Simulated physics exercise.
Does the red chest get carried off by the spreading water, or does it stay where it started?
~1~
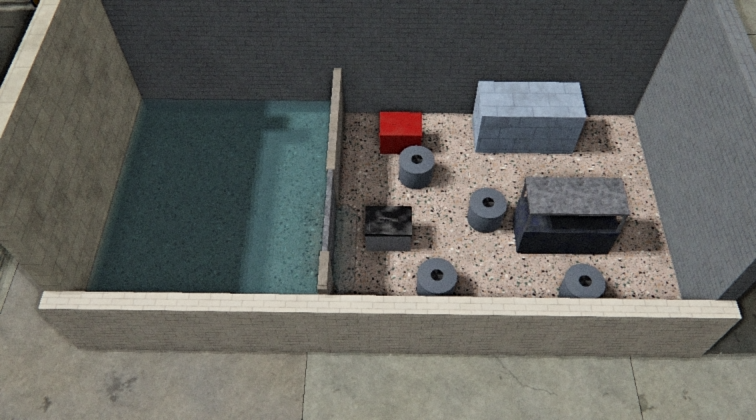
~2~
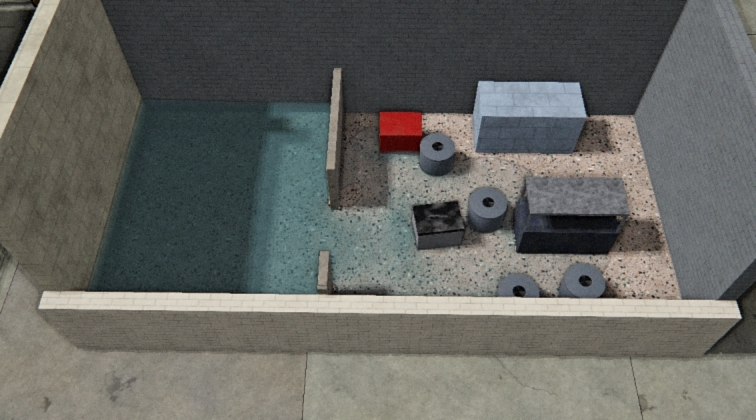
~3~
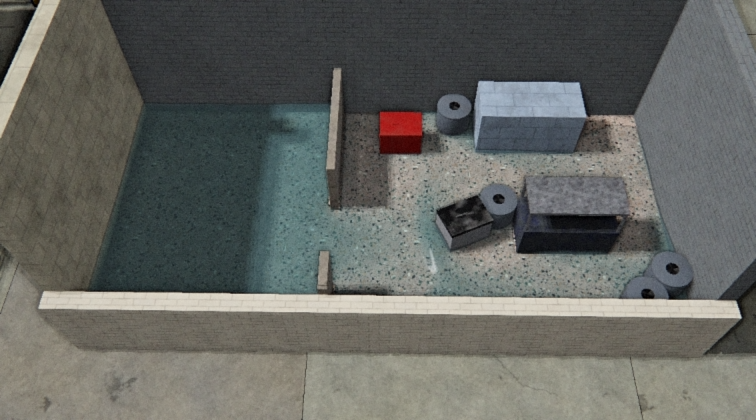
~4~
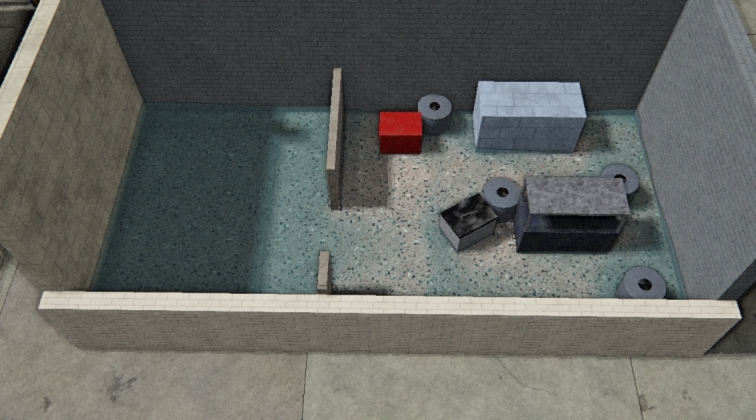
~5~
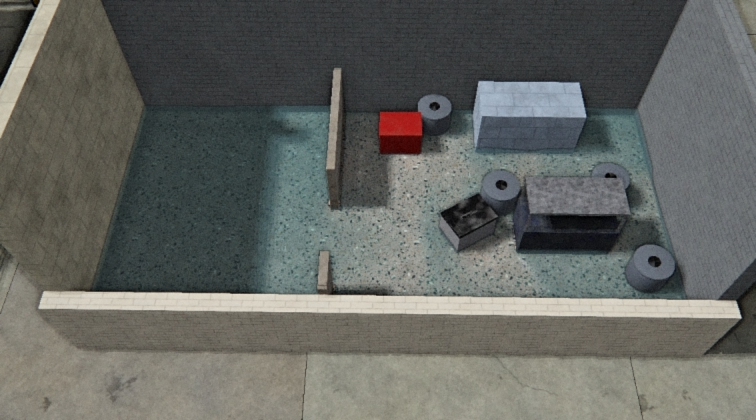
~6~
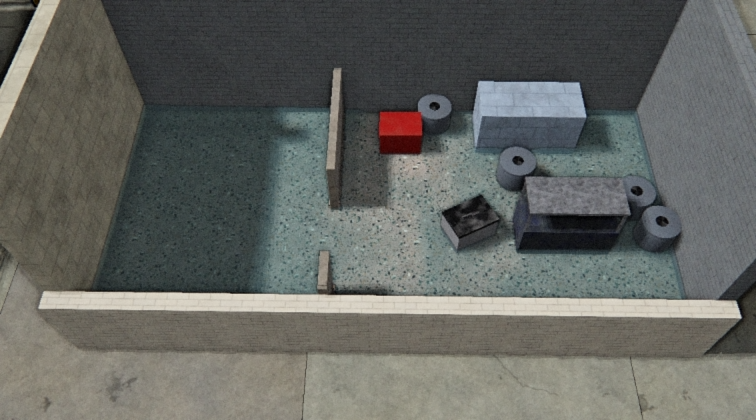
The red chest stays where it started, beside the partition near the back wall, even as the water spreads across the floor.
Walled room flooding as water pours through a gap in the partition, shifting grey tubs and a black chest while the red chest stays.
